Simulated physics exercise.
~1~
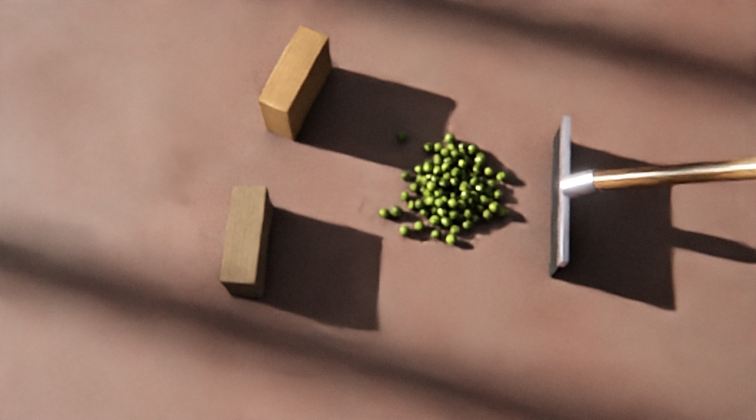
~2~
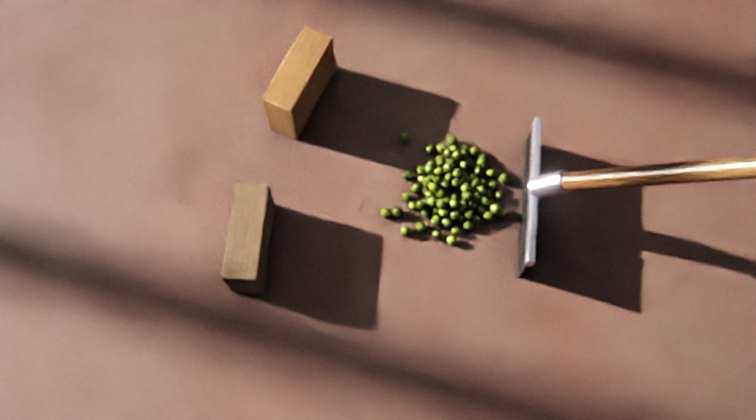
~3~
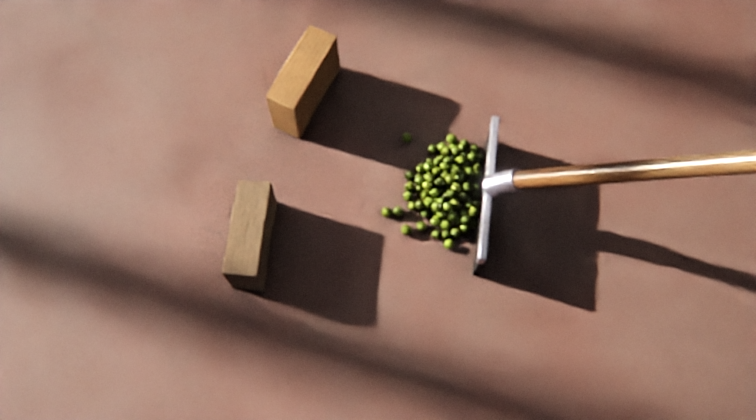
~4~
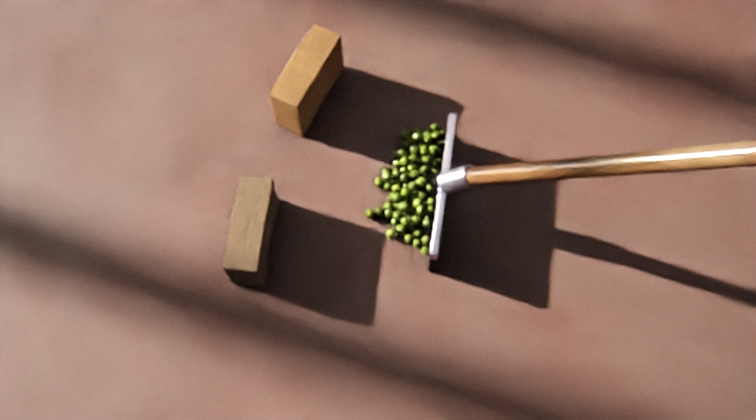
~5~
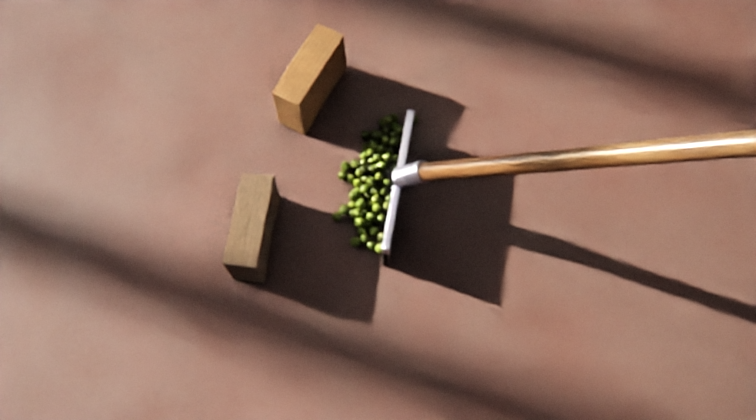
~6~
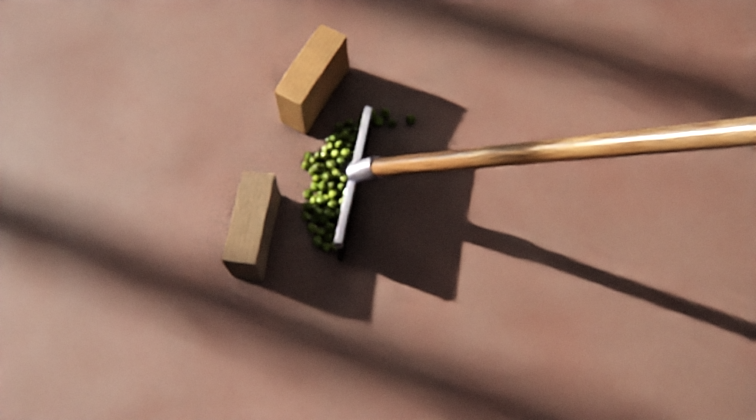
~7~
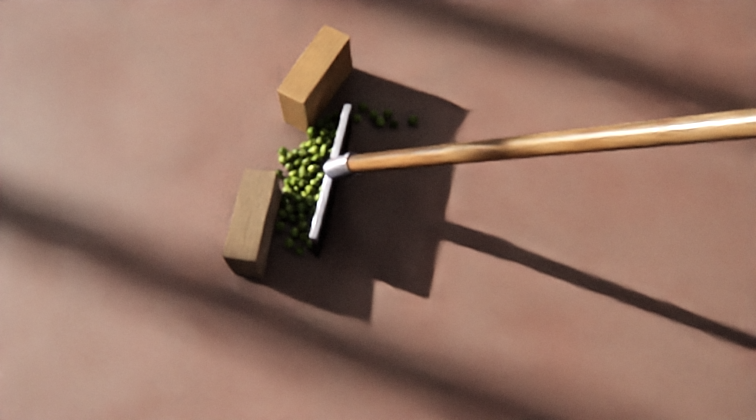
At first, a loose heap of small green olives lies on a reddish-brown surface, with two upright wooden blocks to the left and a squeegee on a metallic, copper-toned handle to the right. The squeegee slides left until its blade meets the heap. It pushes the olives along, pressing them into a band against the blade as it tilts slightly. Nearing the blocks, a few olives slip past the blade's upper end and trail behind. Finally, the blade comes close to the blocks, with nearly all the olives held up before them and hardly any in the gap.
